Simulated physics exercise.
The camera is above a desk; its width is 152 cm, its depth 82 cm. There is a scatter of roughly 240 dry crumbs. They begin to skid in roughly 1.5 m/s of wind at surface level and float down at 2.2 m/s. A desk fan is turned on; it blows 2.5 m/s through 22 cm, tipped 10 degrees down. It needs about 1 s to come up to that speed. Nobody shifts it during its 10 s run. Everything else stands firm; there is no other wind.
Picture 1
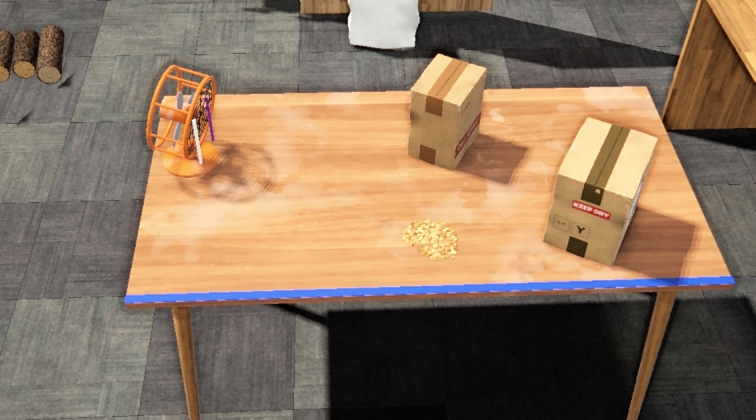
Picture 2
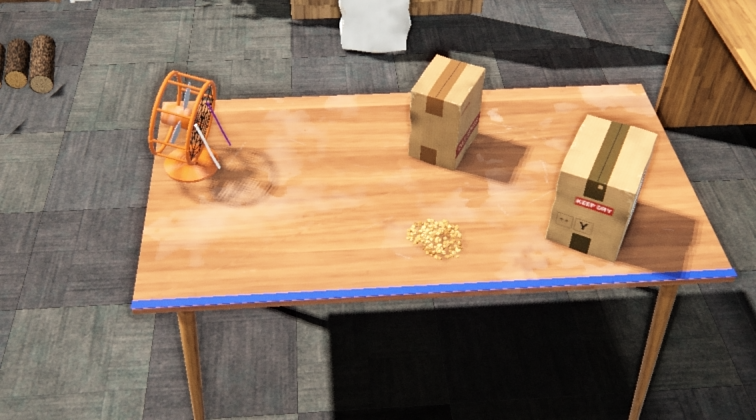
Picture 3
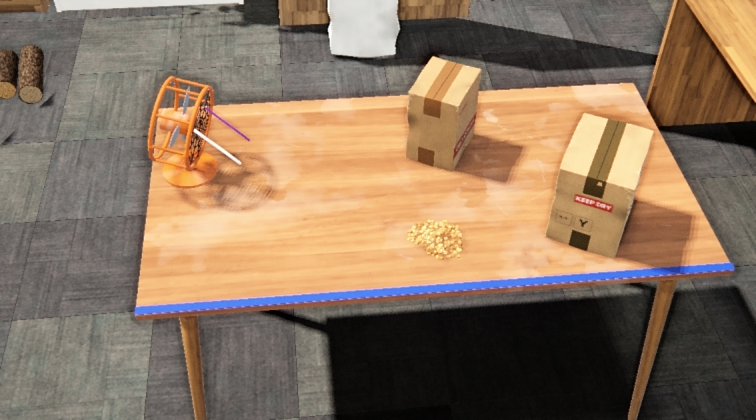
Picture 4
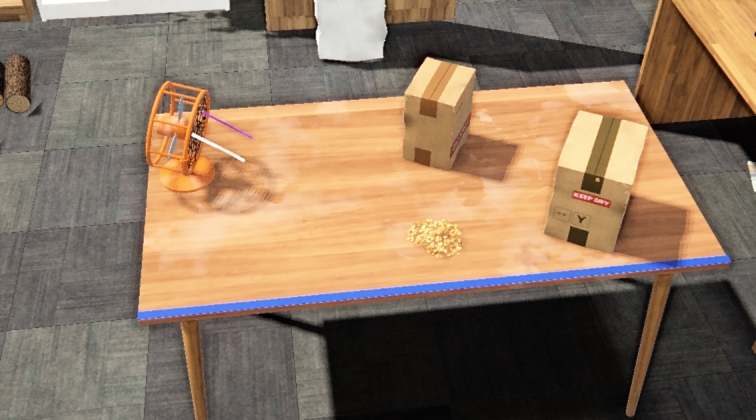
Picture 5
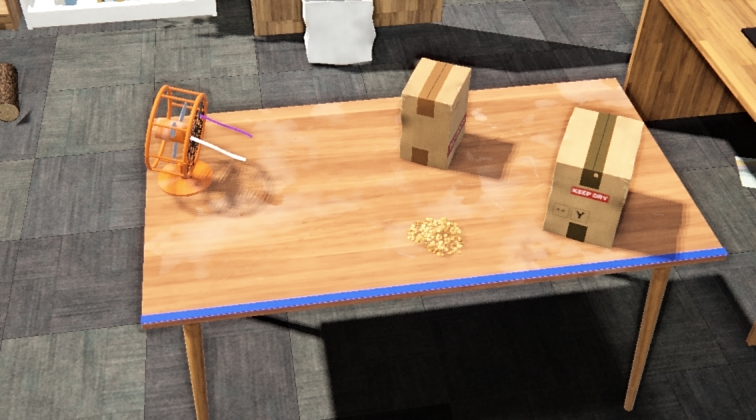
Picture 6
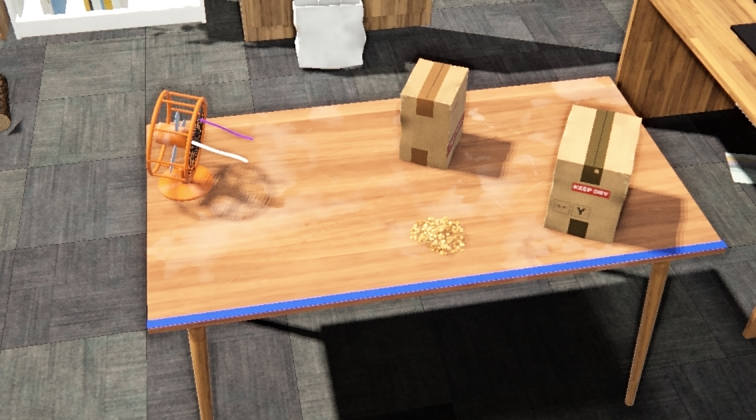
A small heap of pale yellow crumbs lies near the middle of a light wooden desk with a blue front edge, seen from above in a grey-carpeted room. An orange desk fan with purple and white streamers stands at the left, and two brown cardboard boxes at the right. The streamers lift and stretch rightward while the crumbs stay still and the camera drifts slightly.
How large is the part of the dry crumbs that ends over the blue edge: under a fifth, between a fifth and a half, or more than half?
The share over the blue edge is above half.
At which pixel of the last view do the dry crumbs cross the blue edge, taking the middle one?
Around (544, 273).
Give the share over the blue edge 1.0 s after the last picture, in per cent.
About 90 %.
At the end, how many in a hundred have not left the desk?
About 1 %.
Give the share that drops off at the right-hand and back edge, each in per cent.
Roughly 0 % right-hand, 0 % back.
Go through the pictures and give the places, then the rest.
In the first picture, the middle of the dry crumbs is near (434, 238), none has stirred yet and the mouth of the desk fan is at (182, 113).
In the second picture, the middle of the dry crumbs is near (438, 234), none has stirred yet and the blue edge is centred on (441, 292).
In the third picture, the middle of the dry crumbs is near (439, 234), none has stirred yet, the top of a box is at (445, 80) and the top of a box is at (608, 148).
In the fourth picture, the middle of the dry crumbs is near (438, 233) and none has stirred yet.
In the fifth picture, the middle of the dry crumbs is near (438, 232) and none has stirred yet.
In the sixth picture, the middle of the dry crumbs is near (441, 231) and none has stirred yet.
Then, 1.0 s after the last picture, 93 % are over the blue edge; 74 % have settled or left.
Then, 2.2 s after the last picture, 98 % are over the blue edge; 98 % have settled or left.
Then, 4.6 s after the last picture, 98 % are over the blue edge; 98 % have settled or left.
Then, 9.1 s after the last picture, at the end, 99 % are over the blue edge.
